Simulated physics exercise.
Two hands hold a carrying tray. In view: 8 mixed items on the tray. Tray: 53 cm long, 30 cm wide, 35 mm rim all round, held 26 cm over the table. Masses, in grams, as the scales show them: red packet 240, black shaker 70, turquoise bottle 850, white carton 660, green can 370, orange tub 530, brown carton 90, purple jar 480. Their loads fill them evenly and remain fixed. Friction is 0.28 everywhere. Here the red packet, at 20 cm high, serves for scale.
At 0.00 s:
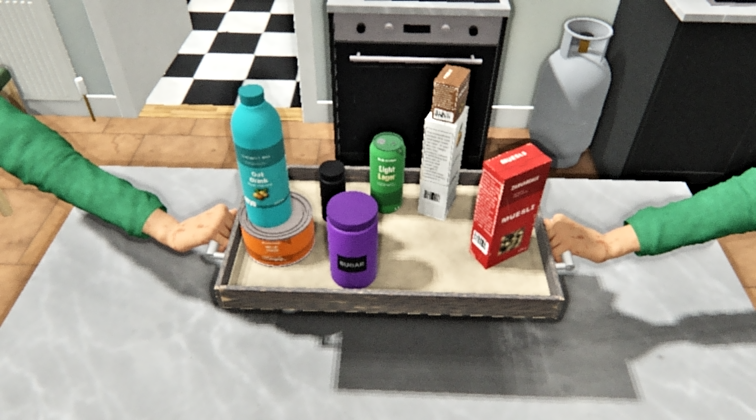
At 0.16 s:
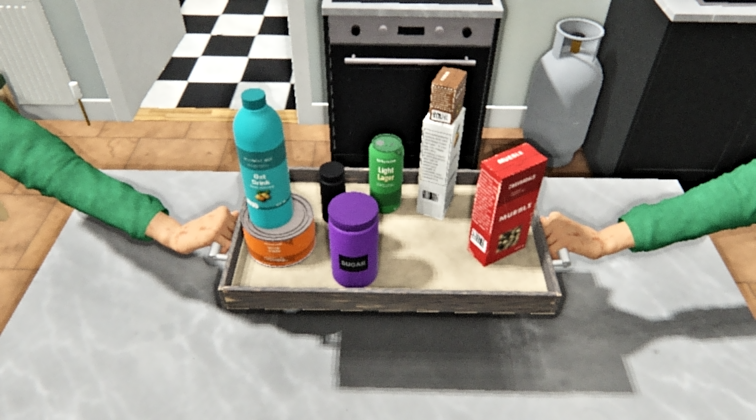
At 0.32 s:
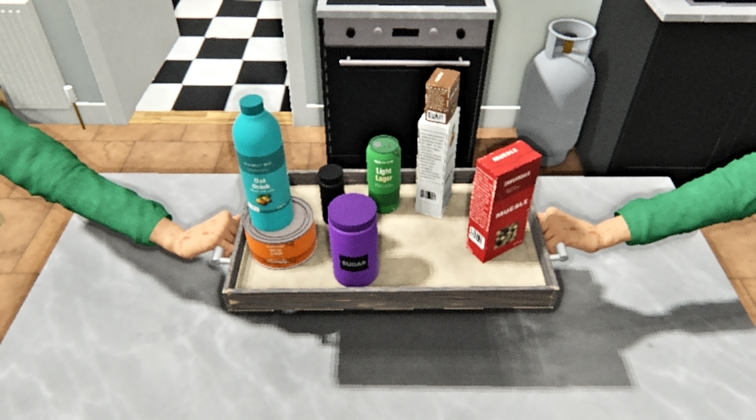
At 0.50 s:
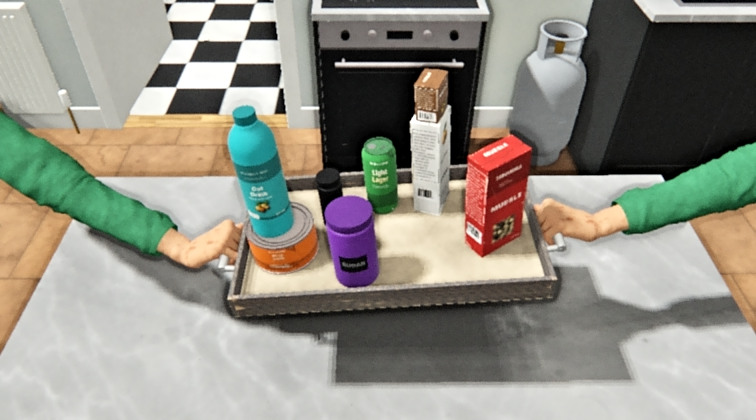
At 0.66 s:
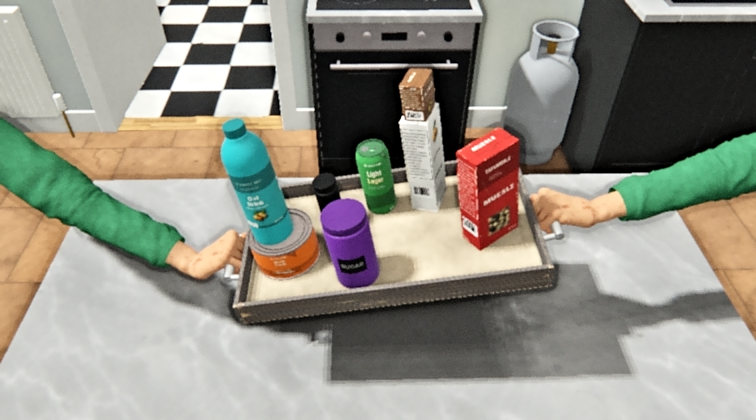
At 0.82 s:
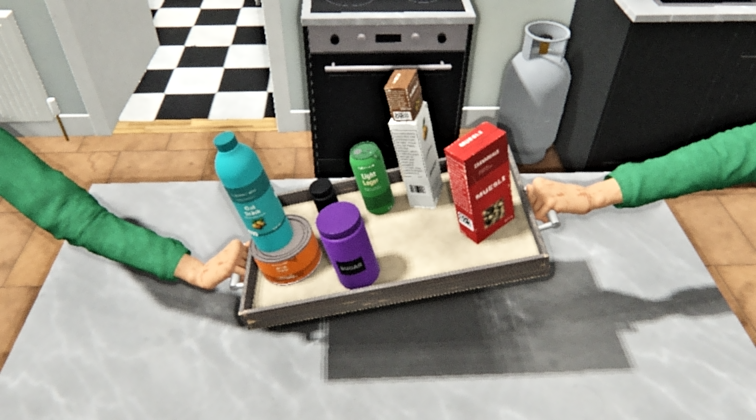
In a kitchen, two green-sleeved arms hold a tray of eight mixed items, including a red packet, turquoise bottle and purple jar, level above a grey table. The tray then tilts gradually, its left edge dipping and its right edge rising, and the items lean leftward along with it.
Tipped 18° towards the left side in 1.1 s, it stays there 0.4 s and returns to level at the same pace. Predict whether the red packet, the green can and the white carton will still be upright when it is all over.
The red packet will still be upright, the green can will have fallen, the white carton will have fallen.
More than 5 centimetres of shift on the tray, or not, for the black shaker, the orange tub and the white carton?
The black shaker gets shifted; the orange tub holds its spot; the white carton ends elsewhere.
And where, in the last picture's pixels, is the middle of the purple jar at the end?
My guess is roughly (314, 247).
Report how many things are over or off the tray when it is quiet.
The number is 4.
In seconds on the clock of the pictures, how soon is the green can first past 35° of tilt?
I'd put it at some 1.3 s.
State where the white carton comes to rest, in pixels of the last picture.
Roughly at pixel (310, 173).
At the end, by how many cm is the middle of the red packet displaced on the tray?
Around 28 centimetres.
After 1.32 s, tray tilted 18°, left edge down; white carton 46° off its base near (375, 162); green can 35° off its base near (341, 187); red packet moved 4 cm near (454, 186).
After 1.52 s, tray tilted 18°, left edge down; turquoise bottle and brown carton now off the tray; white carton on its side near (337, 179); green can 73° off its base near (295, 203).
After 1.92 s, tray tilted 15°, left edge down; white carton on its side near (307, 188); green can 73° off its base near (274, 204); red packet moved 24 cm near (351, 212).
In the end (3.1 s), off the tray and tipped over, turquoise bottle and brown carton; toppled on the tray, white carton and green can; not toppled but over 5 cm from the start, red packet, black shaker and purple jar; the last one under 5 cm from the start. In the last view, red packet near (340, 200), green can near (274, 182).
